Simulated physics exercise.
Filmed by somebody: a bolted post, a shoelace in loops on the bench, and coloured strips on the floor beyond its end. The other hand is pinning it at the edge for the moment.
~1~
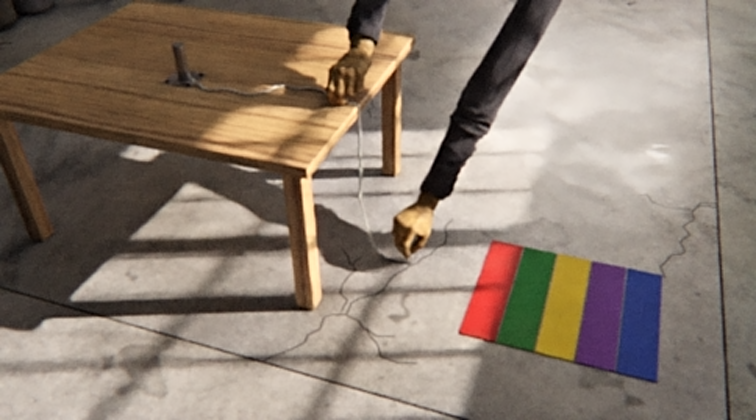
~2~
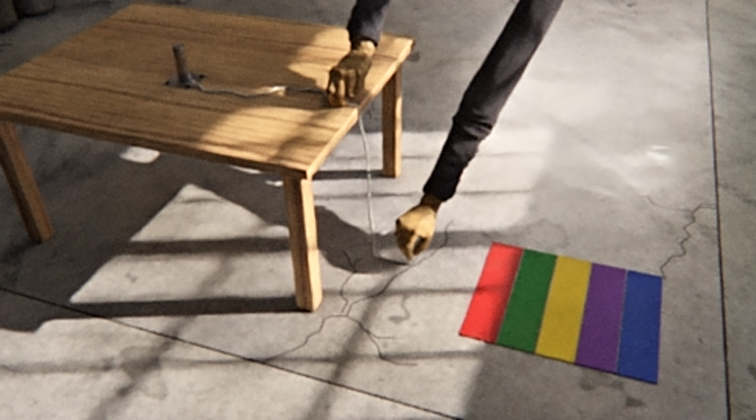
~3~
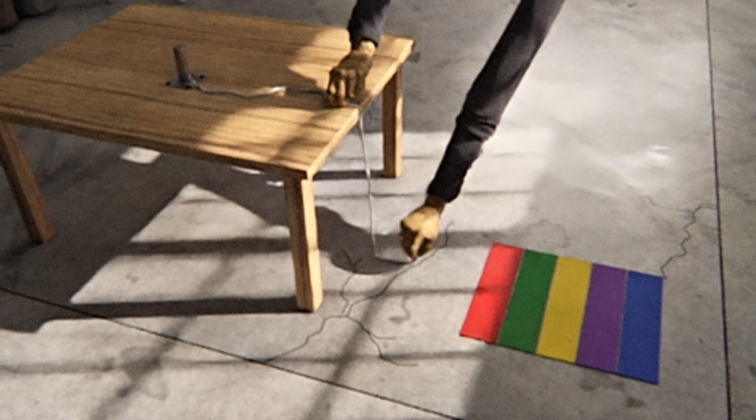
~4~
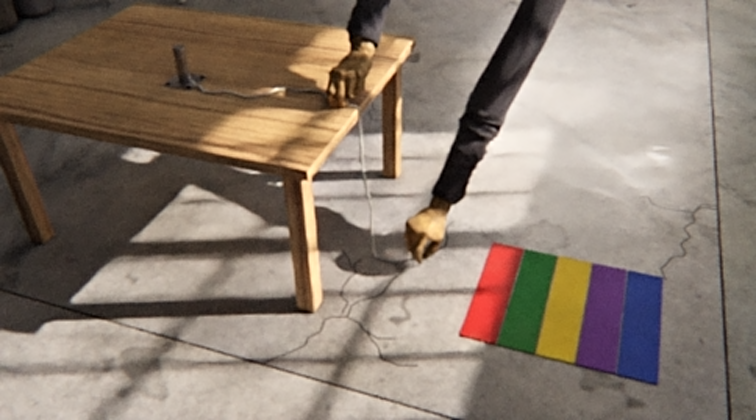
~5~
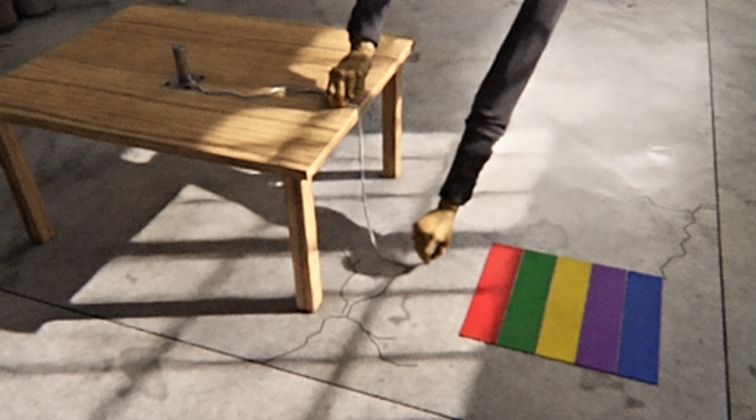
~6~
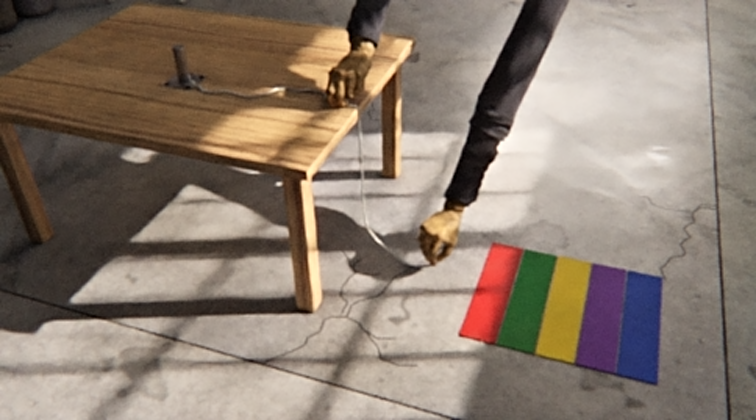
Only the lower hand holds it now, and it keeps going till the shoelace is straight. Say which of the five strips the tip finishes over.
Yellow.
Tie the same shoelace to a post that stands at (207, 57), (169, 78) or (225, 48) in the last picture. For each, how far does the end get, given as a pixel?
You'd get roughly (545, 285), (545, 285) and (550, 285), one for each try.
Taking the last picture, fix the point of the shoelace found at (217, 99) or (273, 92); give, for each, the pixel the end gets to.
First try close to (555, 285), second close to (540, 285).
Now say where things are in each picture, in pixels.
The first picture shows end (410, 253); red (483, 319); green (520, 327); yellow (558, 337); purple (598, 346); blue (638, 356).
The second picture shows end (412, 255); shoelace through (203, 91) (264, 93) (325, 97) (363, 137) (369, 196) (374, 250).
The third picture shows end (417, 256).
The fourth picture shows end (422, 258); shoelace through (203, 92) (264, 94) (326, 98) (361, 137) (369, 197) (373, 249).
The fifth picture shows end (430, 259).
The sixth picture shows end (436, 261); shoelace through (203, 92) (264, 94) (325, 98) (360, 137) (363, 196) (387, 248).
A little later, end near (506, 276); over red.
Next, end near (546, 285); over green.
When it is tight, end near (569, 290); over yellow. Over yellow.
